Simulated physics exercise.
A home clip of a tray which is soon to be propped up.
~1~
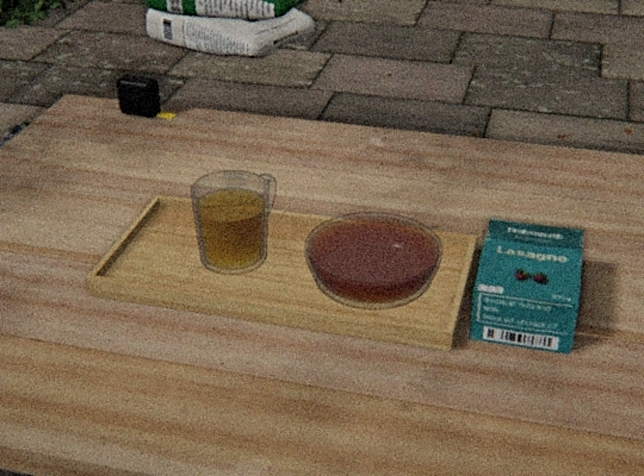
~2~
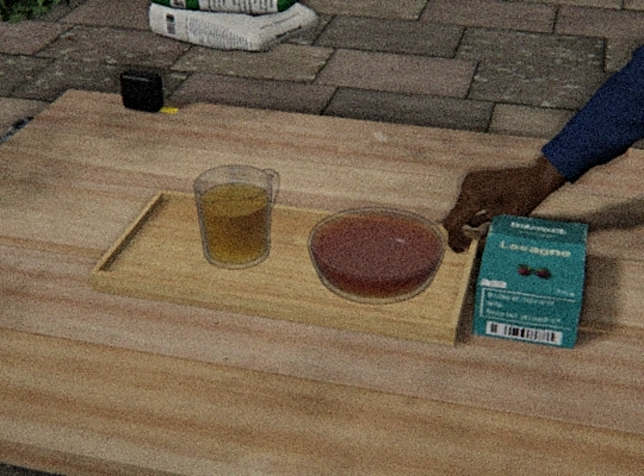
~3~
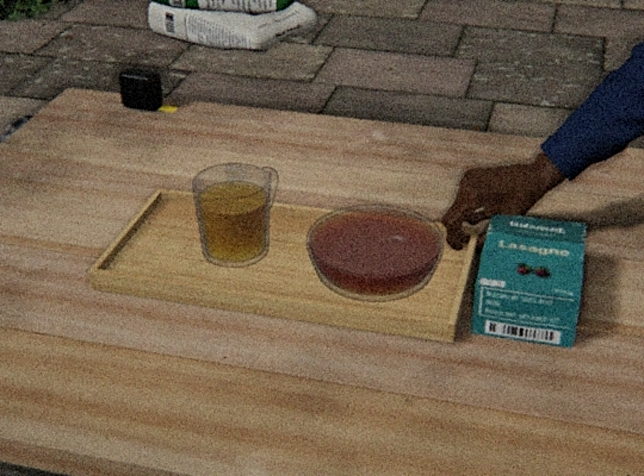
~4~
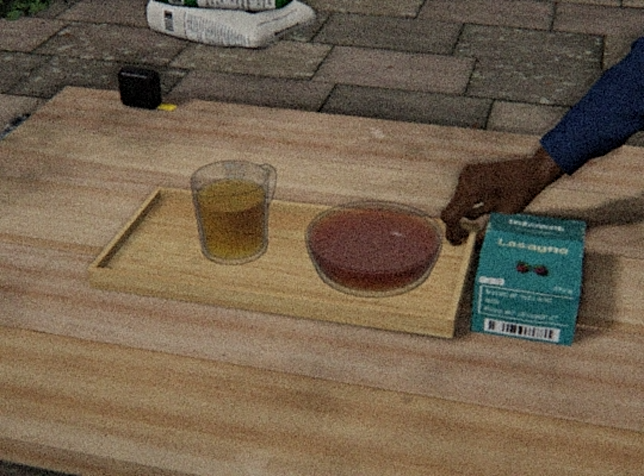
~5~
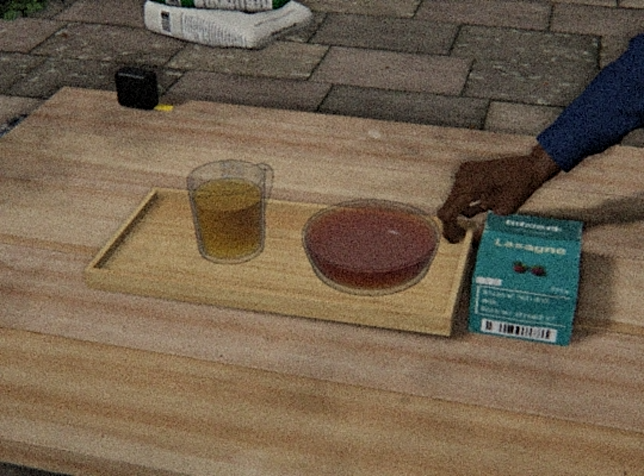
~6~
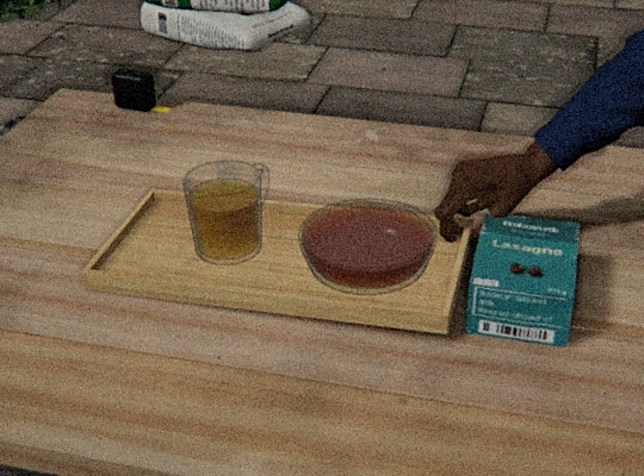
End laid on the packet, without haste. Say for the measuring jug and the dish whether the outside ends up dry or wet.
Measuring jug: Watch it keep its liquid. Dish: Watch it tip some out.
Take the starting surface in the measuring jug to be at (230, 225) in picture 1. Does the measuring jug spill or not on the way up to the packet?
Observation: Contents retained.
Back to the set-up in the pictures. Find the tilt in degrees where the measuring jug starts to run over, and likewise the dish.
I'd reckon around 30° for the first and around 6° after that.
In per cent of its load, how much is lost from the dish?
About 28%.
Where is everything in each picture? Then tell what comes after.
In the first picture, the tray lies flat; measuring jug (231, 221) about three quarters full; dish (374, 259) nearly full; packet (522, 323).
The second picture shows a hand takes the end of the tray; measuring jug about three quarters full, surface at (234, 200); dish nearly full, surface at (377, 244).
In the third picture, the end has come up a little; measuring jug (233, 214) about three quarters full; dish (375, 251) nearly full.
The fourth picture shows slope near 1°; measuring jug about three quarters full, surface at (231, 195); dish nearly full, surface at (374, 238); packet (523, 315).
The fifth picture shows the tray slopes by about 1°; measuring jug (229, 211) about three quarters full; dish (370, 246) nearly full.
In the sixth picture, the end is rising; measuring jug about three quarters full, surface at (224, 195); dish nearly full, surface at (367, 236); packet (518, 316).
Soon after, the tray slopes by about 6°; measuring jug, nothing has left it; dish, some has gone over its rim.
Later, the tray slopes by about 11°; measuring jug, nothing has left it; dish, some has gone over its rim.
In the end, the tray slopes by about 10°, resting on the packet; measuring jug, nothing has left it; dish, some has gone over its rim.
